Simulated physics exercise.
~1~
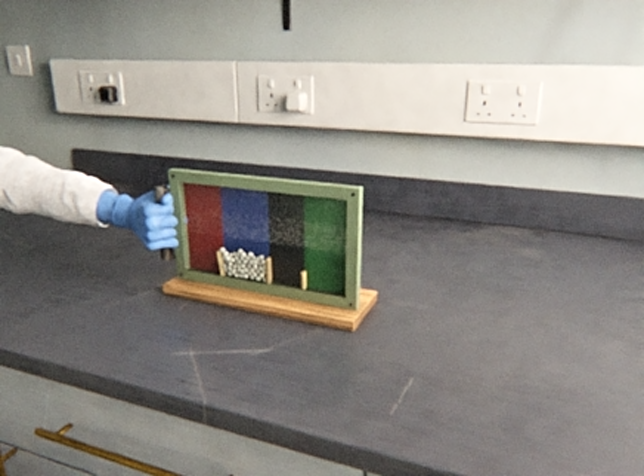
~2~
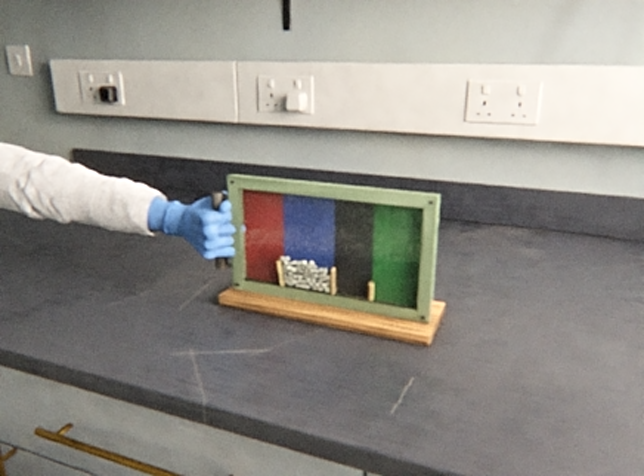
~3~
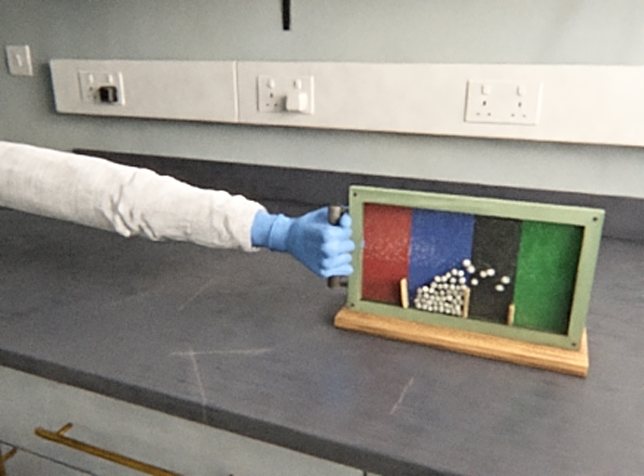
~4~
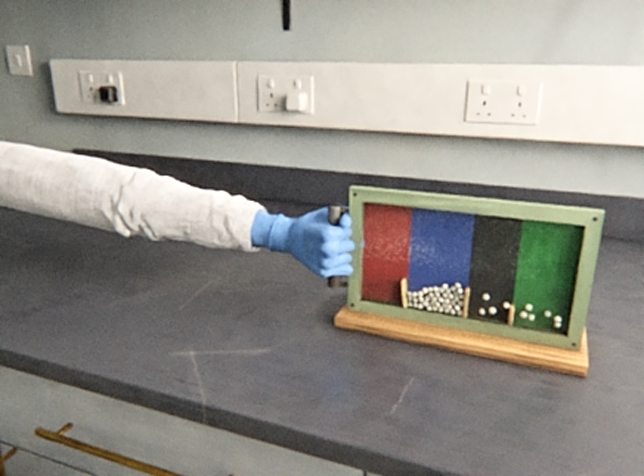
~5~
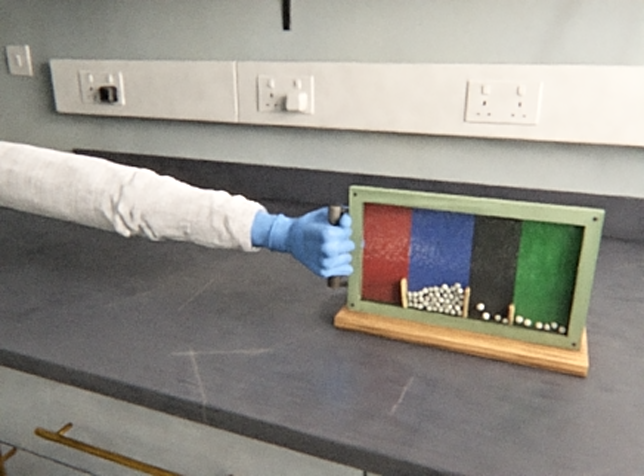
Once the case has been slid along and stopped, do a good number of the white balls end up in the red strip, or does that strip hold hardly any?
The red strip holds hardly any of the balls. Most stay in the blue strip, and the few that escape land to the right in the black and green strips.
